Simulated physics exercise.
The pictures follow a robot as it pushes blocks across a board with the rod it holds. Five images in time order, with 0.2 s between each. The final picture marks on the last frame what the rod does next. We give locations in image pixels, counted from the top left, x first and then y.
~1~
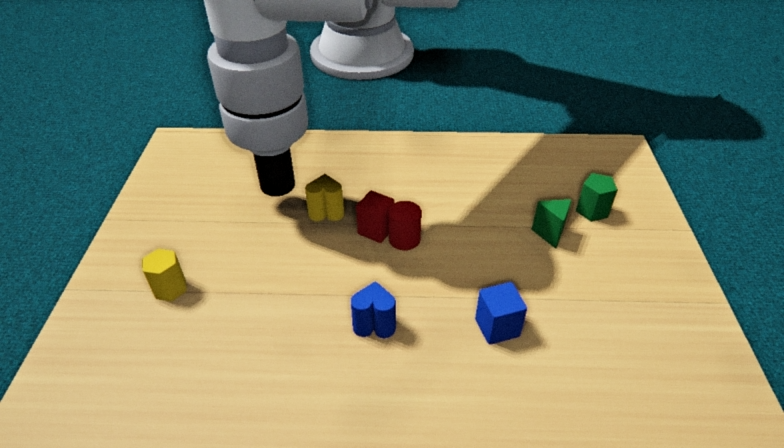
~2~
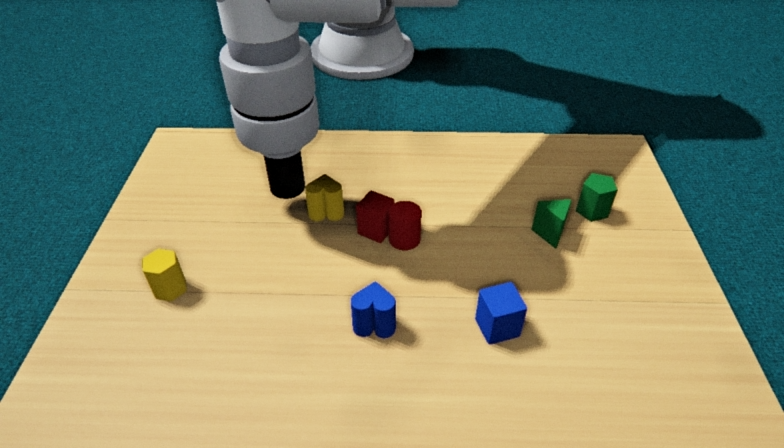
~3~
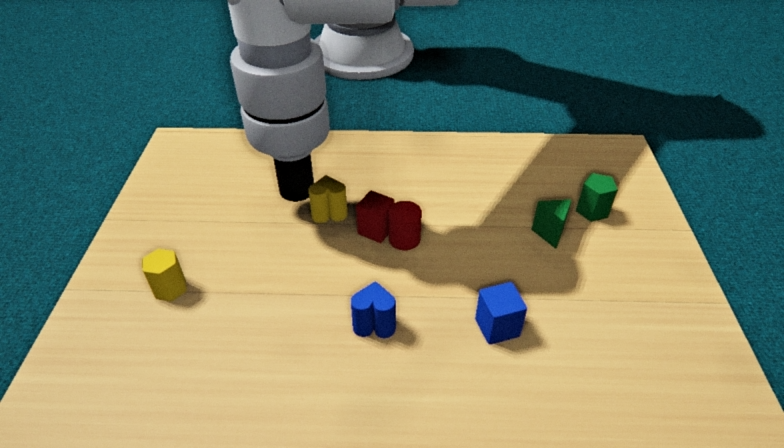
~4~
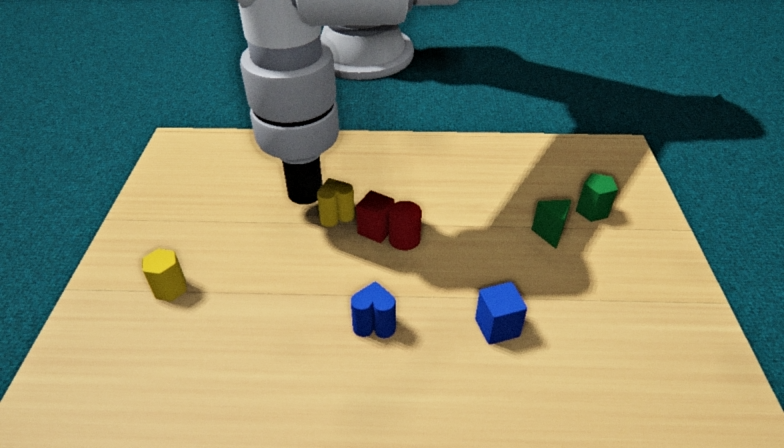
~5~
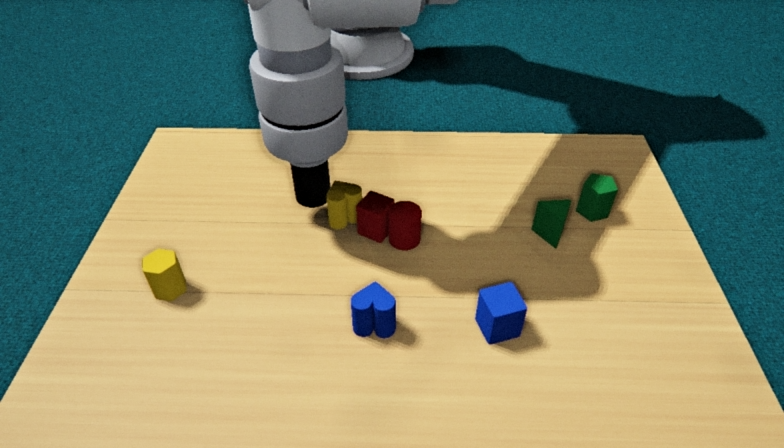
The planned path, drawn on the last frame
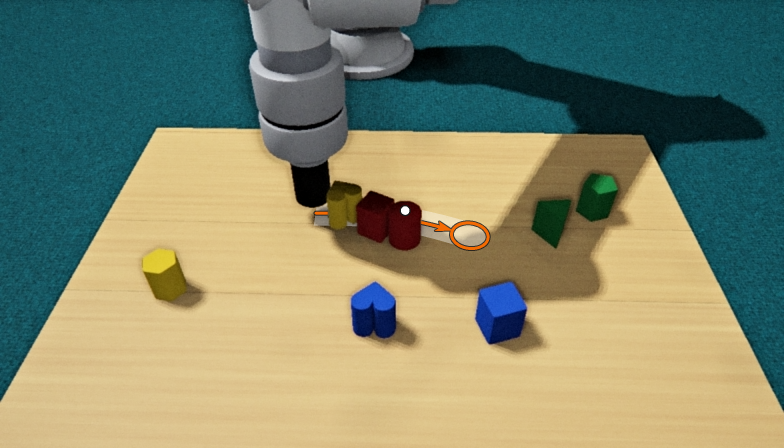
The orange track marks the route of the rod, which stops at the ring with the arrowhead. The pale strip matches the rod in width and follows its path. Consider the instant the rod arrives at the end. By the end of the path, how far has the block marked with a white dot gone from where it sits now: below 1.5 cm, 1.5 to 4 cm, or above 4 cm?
Range: Over 4 cm.
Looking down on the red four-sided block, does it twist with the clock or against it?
Top view: Clockwise.
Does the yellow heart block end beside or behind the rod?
No, that is not how it ends up.
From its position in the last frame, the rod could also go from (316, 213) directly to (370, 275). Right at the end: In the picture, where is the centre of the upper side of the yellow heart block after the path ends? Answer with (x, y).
Pixel (363, 196).
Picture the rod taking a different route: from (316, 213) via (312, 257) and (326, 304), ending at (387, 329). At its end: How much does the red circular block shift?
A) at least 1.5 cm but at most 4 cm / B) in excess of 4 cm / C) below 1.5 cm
That would be C.
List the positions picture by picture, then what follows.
Rod's lower end at (278, 186); yellow heart block at (324, 184); red four-sided block at (375, 202); red circular block at (405, 211); green triangle at (558, 206), in the first frame.
Rod at (288, 188); blocks still, in the second frame.
Rod at (297, 191); yellow heart block at (327, 185), in the third frame.
Rod at (306, 194); yellow heart block at (334, 188), in the fourth frame.
Rod at (314, 196); yellow heart block at (343, 190); red four-sided block at (375, 202); red circular block at (405, 211); green triangle at (558, 206), in the fifth frame.
Drawn move, from (316, 213) by way of (393, 217) to (470, 235); the dot is on the red circular block.
What follows on the original path. One third of the way, rod at (368, 198); yellow heart block at (398, 191); red four-sided block at (418, 205), turned 35° clockwise; red circular block at (433, 225).
Two thirds of the way, rod at (420, 205); yellow heart block at (453, 198); red four-sided block at (469, 219), turned 70° clockwise; red circular block at (456, 240).
At the end, rod at (472, 219); yellow heart block at (504, 200), turned 40° anticlockwise; red four-sided block at (501, 229), turned 150° clockwise; red circular block at (456, 240); green triangle still.
